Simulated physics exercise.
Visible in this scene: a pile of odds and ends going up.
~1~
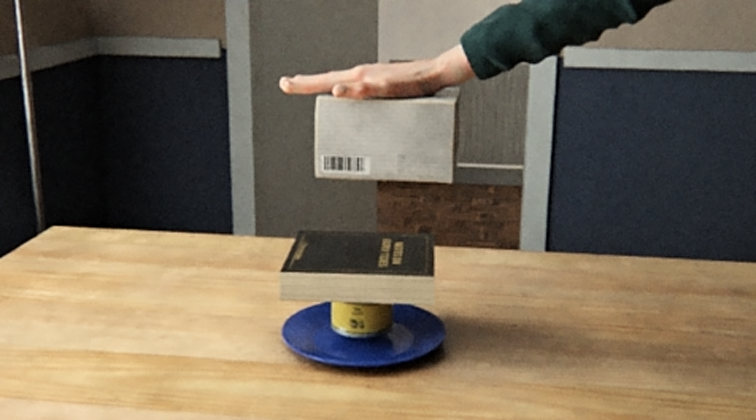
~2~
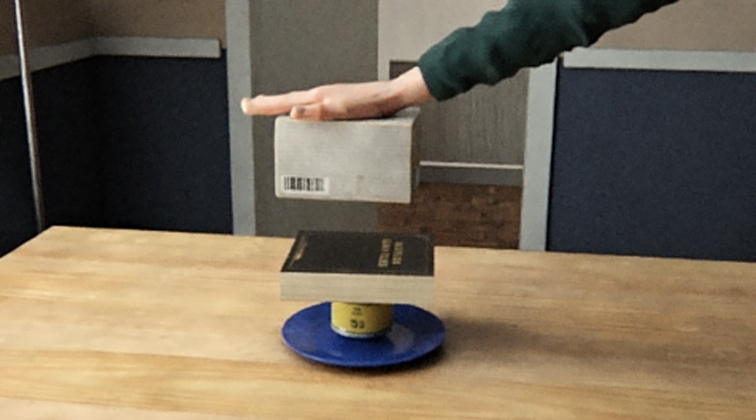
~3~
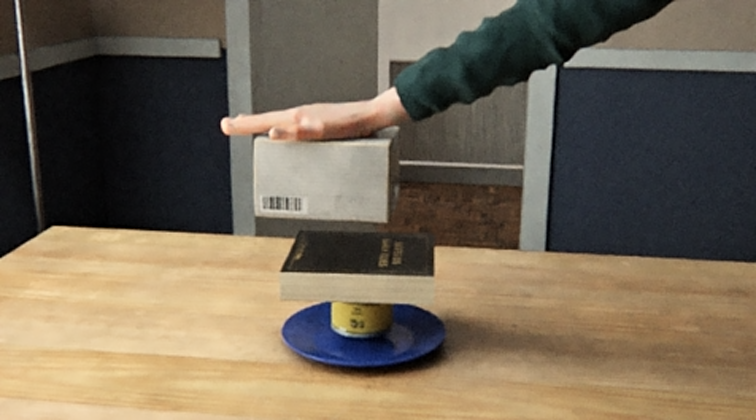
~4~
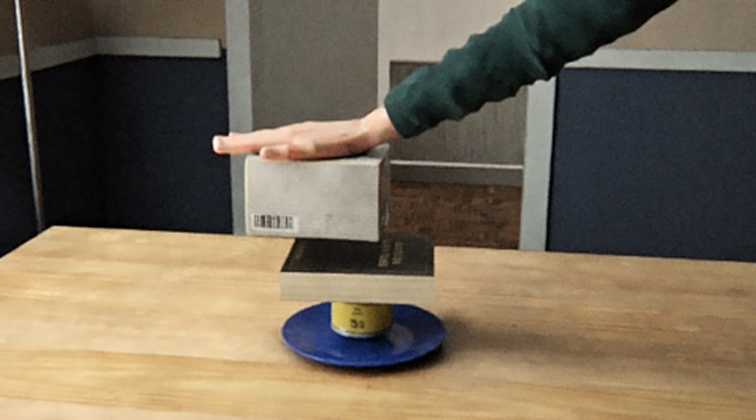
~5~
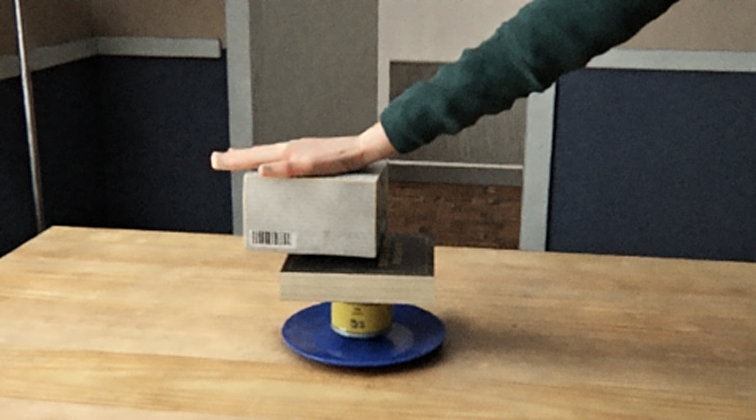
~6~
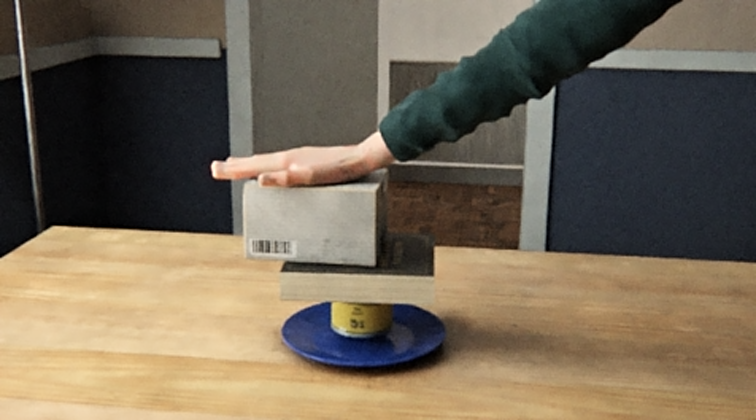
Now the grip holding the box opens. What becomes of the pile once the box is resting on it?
The pile remains standing.
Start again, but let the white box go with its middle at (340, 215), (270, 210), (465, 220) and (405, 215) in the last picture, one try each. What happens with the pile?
First try: It keeps its balance; second try: It gives way; third try: It gives way; fourth try: It holds.
Then, 0.60 s later than the last frame, all is still.
Then, 1.60 s later than the last frame, things are still on the move.
Then, 2.50 s later than the last frame, all is still.
When it is over, all 4 as before. End places, in pixels of the last picture, white box near (316, 214). The pile holds.
